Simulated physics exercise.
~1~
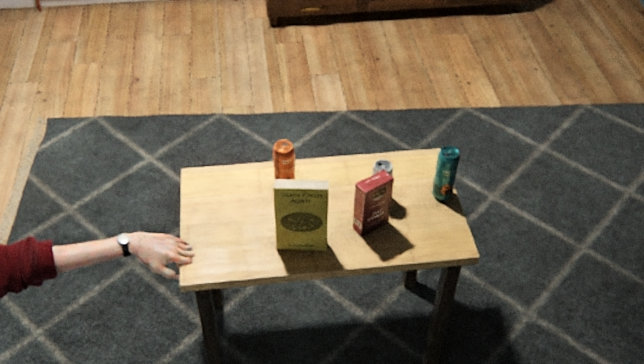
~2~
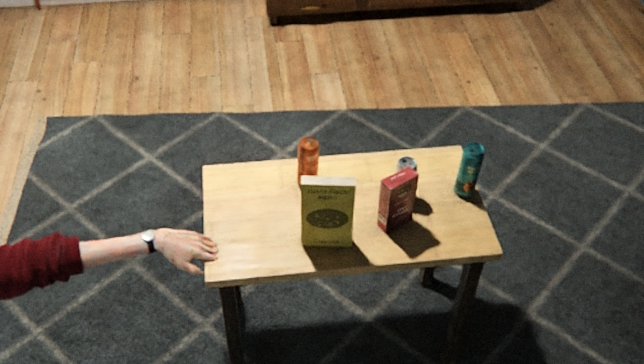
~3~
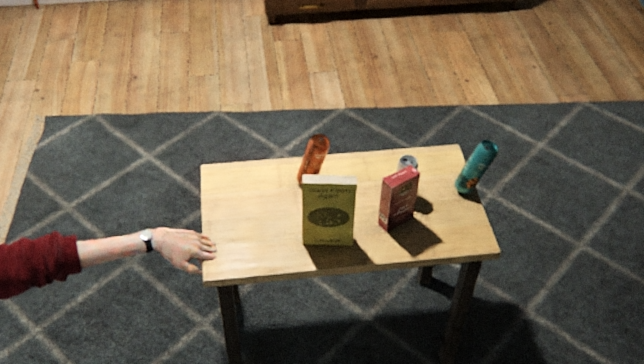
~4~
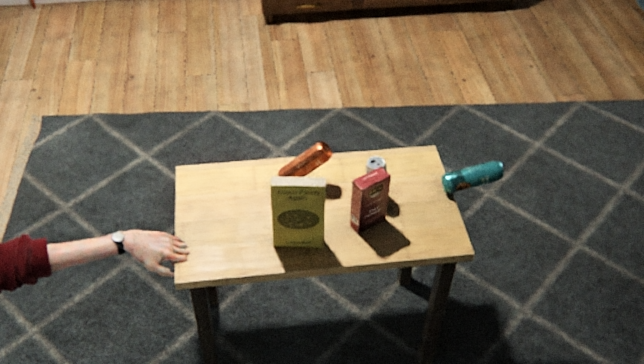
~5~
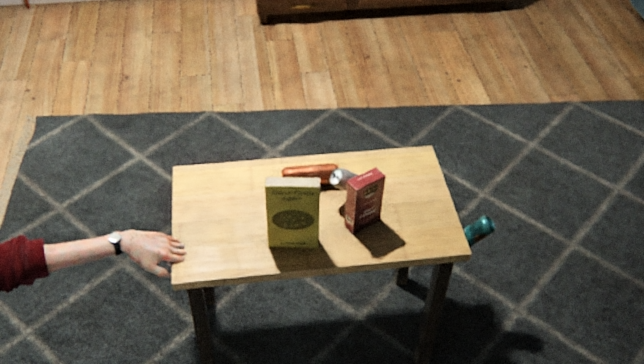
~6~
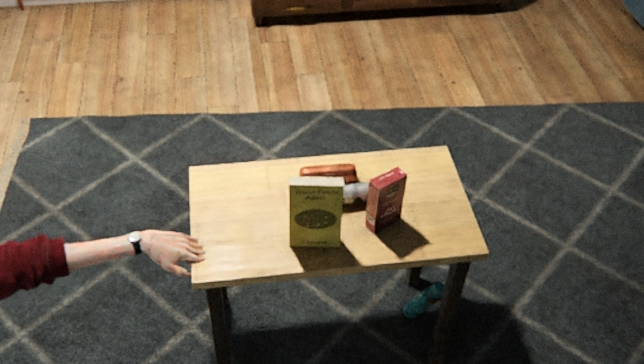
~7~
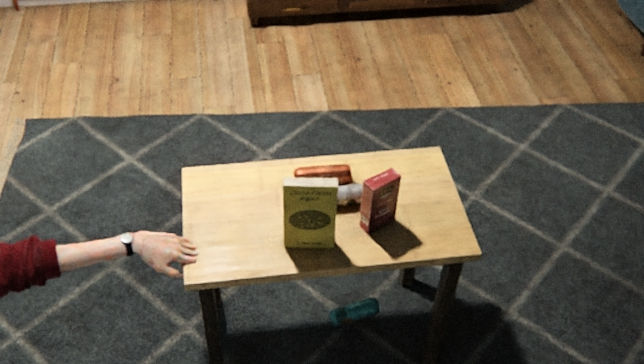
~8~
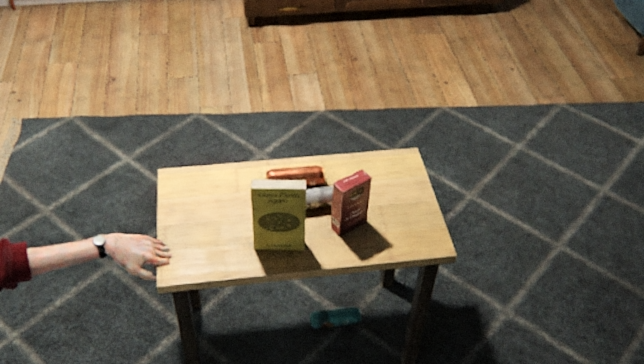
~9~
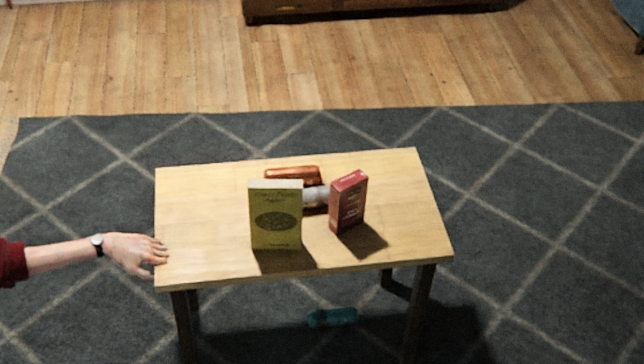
A hand jerks the table, toppling orange and white cans while a turquoise can falls off.
